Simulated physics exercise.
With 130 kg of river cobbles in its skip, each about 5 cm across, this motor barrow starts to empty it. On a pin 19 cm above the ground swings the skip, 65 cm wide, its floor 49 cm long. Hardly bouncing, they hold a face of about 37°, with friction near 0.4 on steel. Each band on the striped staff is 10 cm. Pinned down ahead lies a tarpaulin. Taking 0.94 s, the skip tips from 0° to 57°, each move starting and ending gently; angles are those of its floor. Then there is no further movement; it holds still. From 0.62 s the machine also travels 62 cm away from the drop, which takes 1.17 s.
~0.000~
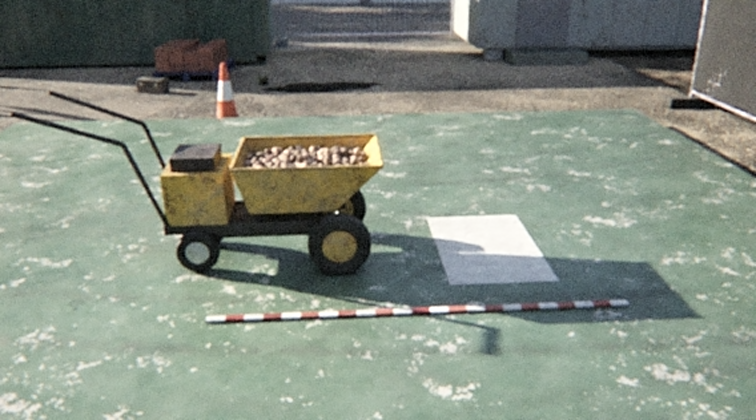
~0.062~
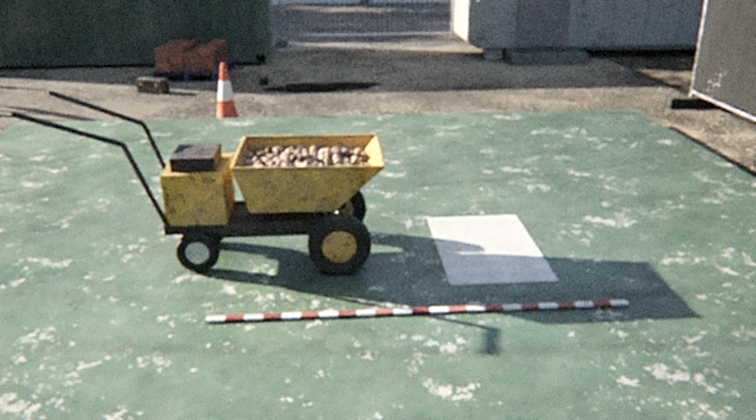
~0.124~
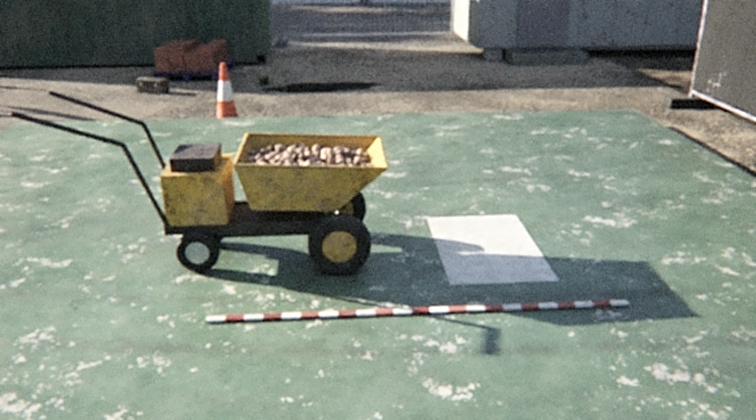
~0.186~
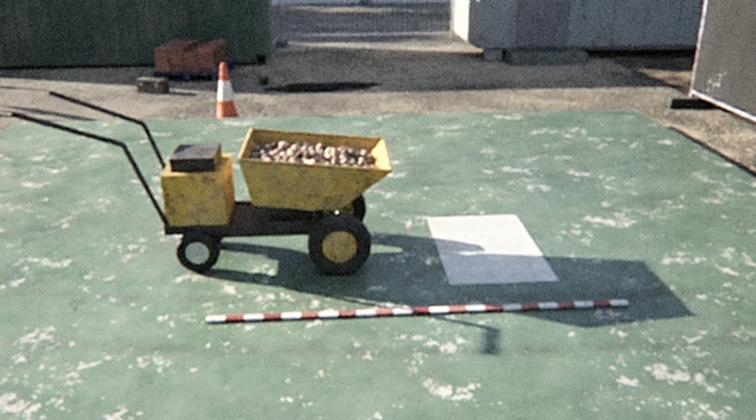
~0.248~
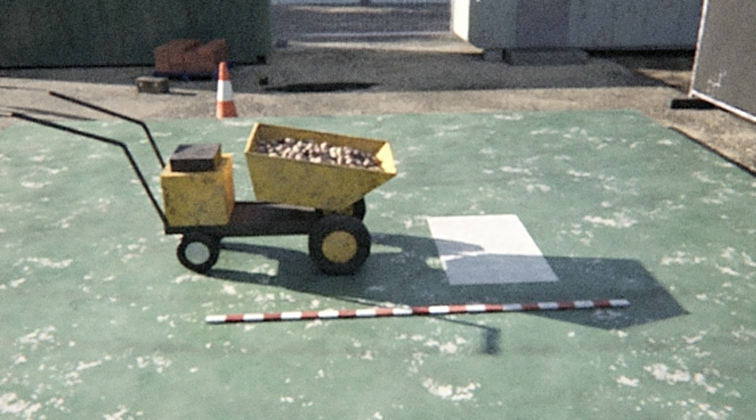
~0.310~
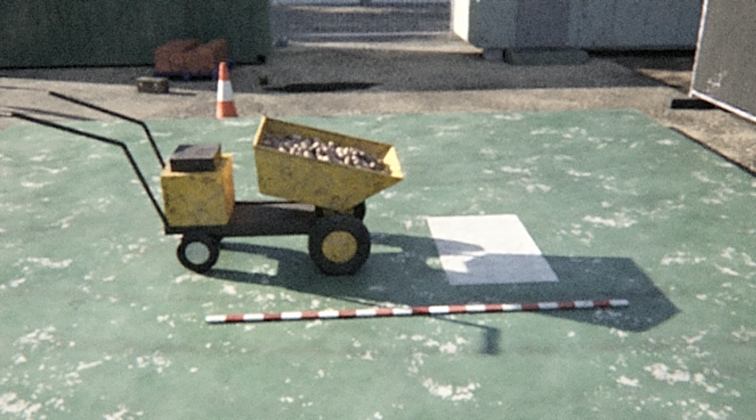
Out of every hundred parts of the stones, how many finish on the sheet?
Close to 20 in every hundred.
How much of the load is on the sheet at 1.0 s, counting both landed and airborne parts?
5 per cent or so by then.
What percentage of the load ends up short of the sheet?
Some 70 per cent of the load.
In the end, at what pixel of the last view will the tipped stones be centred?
Look at roughly (400, 247).
After 0.7 s the floor is at 48°; 100 % in the skip; the foremost stones are at (413, 201).
After 1.0 s the floor is at 57°; 74 % in the skip, 19 % short of the sheet, 7 % on the sheet; the foremost stones are at (462, 252).
After 2.2 s the floor is at 57°; 22 % in the skip, 52 % short of the sheet, 22 % on the sheet, 3 % off the sheet elsewhere; the foremost stones are at (577, 254).
After 4.2 s the floor is at 57°; 4 % in the skip, 71 % short of the sheet, 22 % on the sheet, 3 % off the sheet elsewhere; the foremost stones are at (577, 254).
